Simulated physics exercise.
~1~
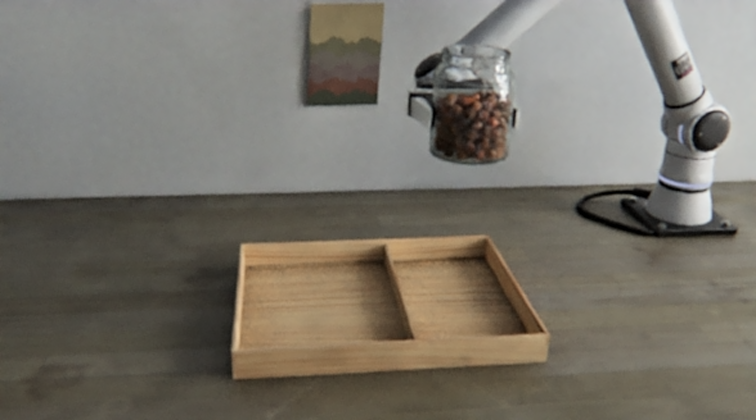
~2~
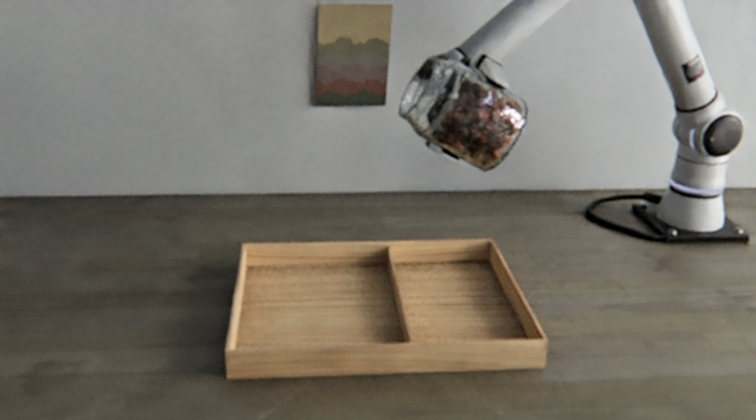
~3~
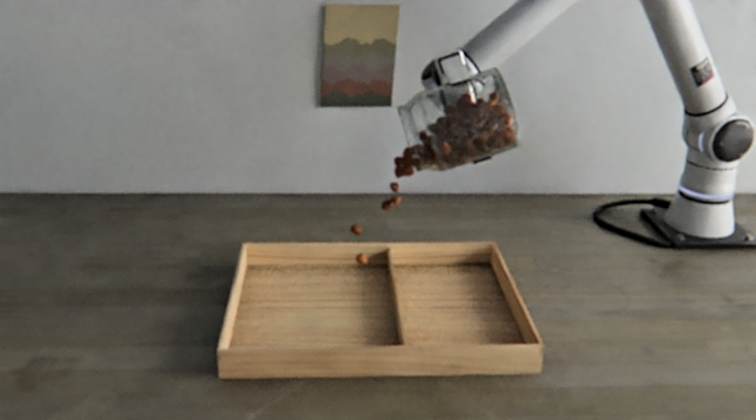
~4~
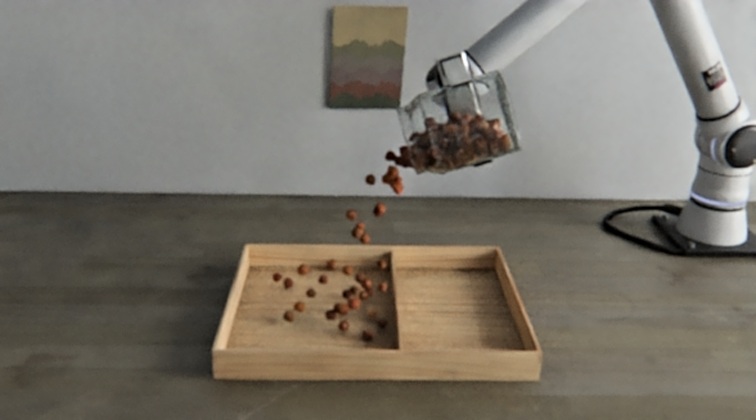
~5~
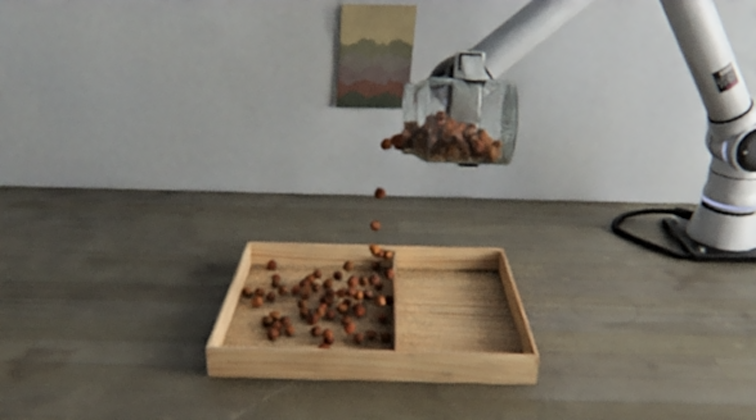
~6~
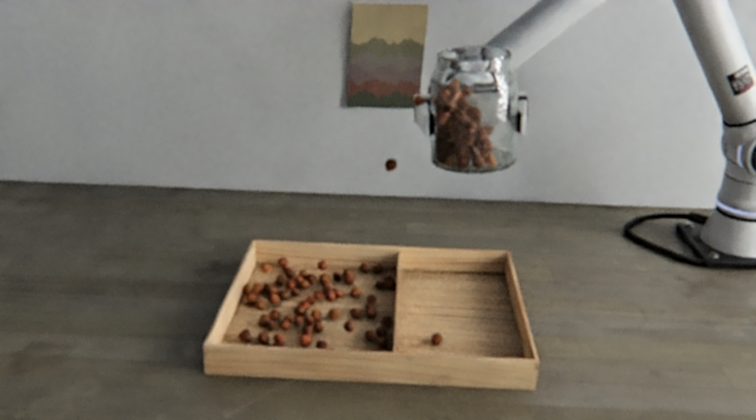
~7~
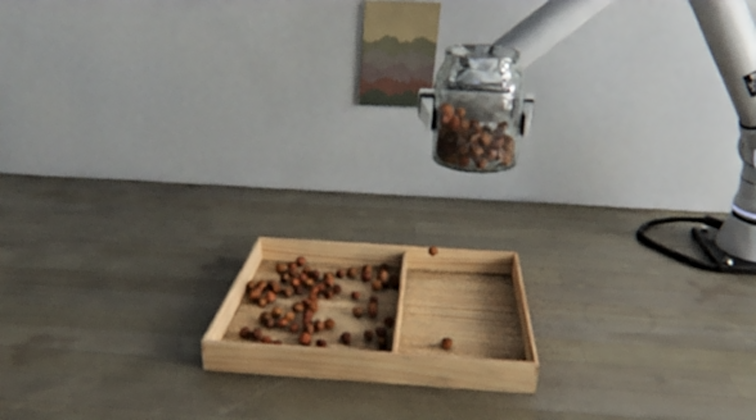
A robot arm tips a jar, spills some hazelnuts into a divided tray, and rights it.
